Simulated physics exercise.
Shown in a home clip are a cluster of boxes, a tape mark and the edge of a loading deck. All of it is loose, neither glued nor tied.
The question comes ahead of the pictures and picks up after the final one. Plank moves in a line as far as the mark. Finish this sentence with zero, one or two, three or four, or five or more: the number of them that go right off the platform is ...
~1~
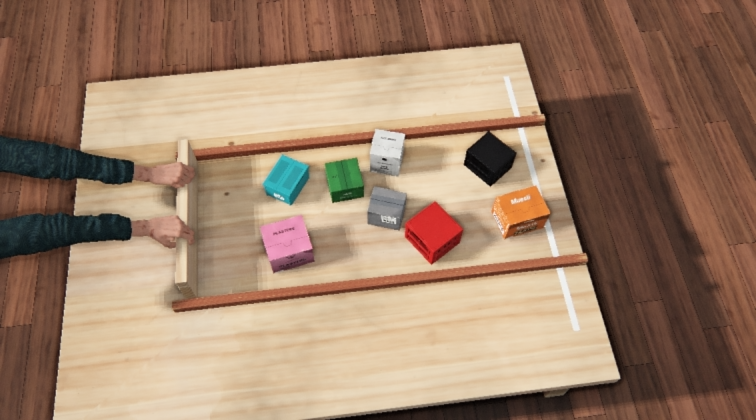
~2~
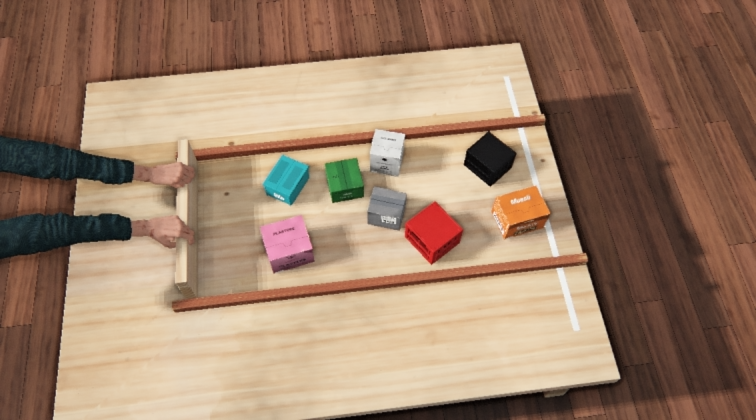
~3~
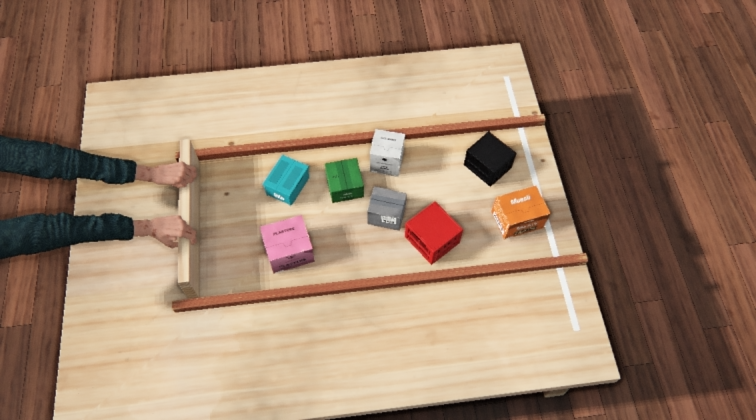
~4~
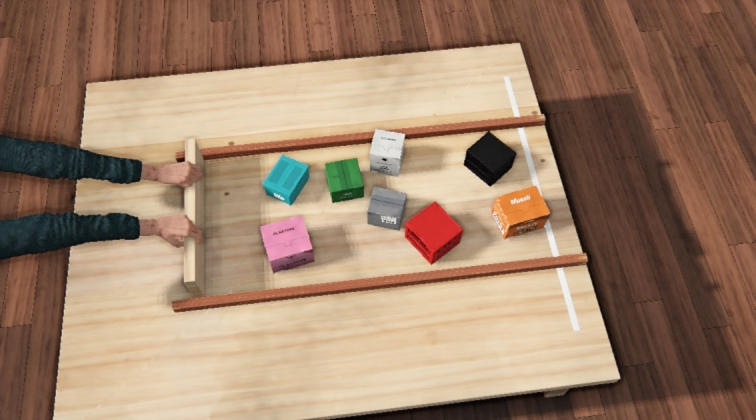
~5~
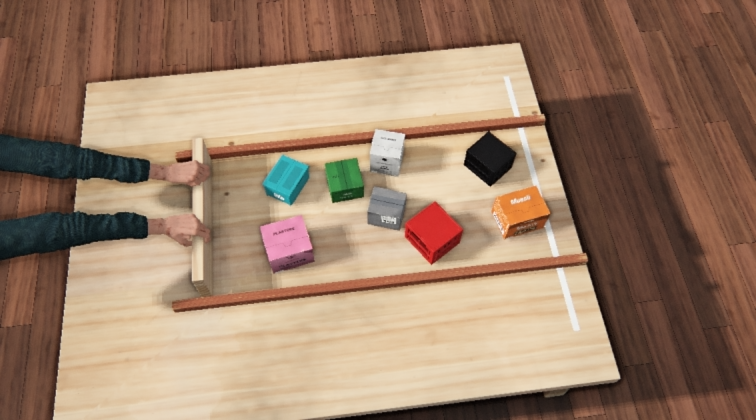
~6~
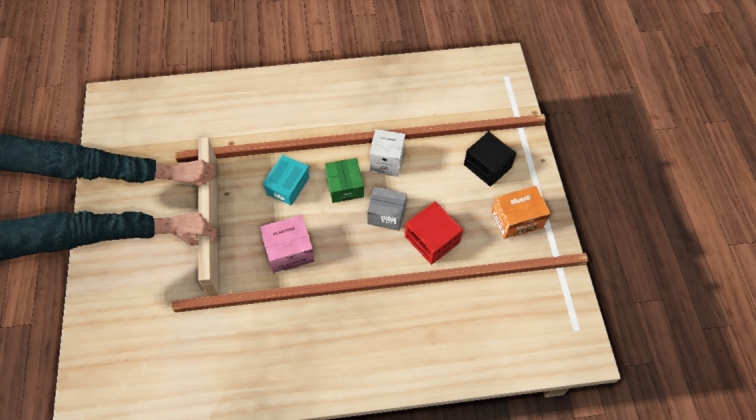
The number of them that go right off the platform is five or more.
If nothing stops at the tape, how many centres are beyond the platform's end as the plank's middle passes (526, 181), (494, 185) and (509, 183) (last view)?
It comes out as 5, then 2, then 3.
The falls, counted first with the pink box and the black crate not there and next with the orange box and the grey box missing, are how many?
Tally of falls: 3 for the first try, 3 for the second.
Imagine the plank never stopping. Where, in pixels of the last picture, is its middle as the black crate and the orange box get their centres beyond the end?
I reckon its middle sits around (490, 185) and then around (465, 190).
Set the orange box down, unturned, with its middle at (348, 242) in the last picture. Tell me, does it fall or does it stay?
The orange box comes down.
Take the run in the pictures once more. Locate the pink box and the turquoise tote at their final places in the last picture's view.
Pink box: (572, 219); turquoise tote: (544, 147).
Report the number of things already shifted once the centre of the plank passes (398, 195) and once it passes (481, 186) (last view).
Respectively 6 and 8.
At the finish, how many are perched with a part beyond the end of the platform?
The total comes out at 3.
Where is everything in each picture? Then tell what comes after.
In the first frame, orange box (520, 213); black crate (490, 159); red crate (433, 233); plank (188, 218); tape (538, 190).
In the second frame, black crate (490, 159); white box (387, 153).
In the third frame, red crate (433, 233); pink box (288, 245).
In the fourth frame, orange box (520, 213); turquoise tote (287, 181).
In the fifth frame, black crate (490, 159); plank (203, 216).
In the sixth frame, orange box (520, 213); black crate (490, 159); red crate (433, 233); plank (209, 215); tape (538, 190).
A little later, none off yet; orange box at rest near (520, 213); black crate at rest near (490, 159); red crate at rest near (433, 233).
When it is over, the number that fall off is five or more; down, green parcel, white box, red crate, black crate and orange box.
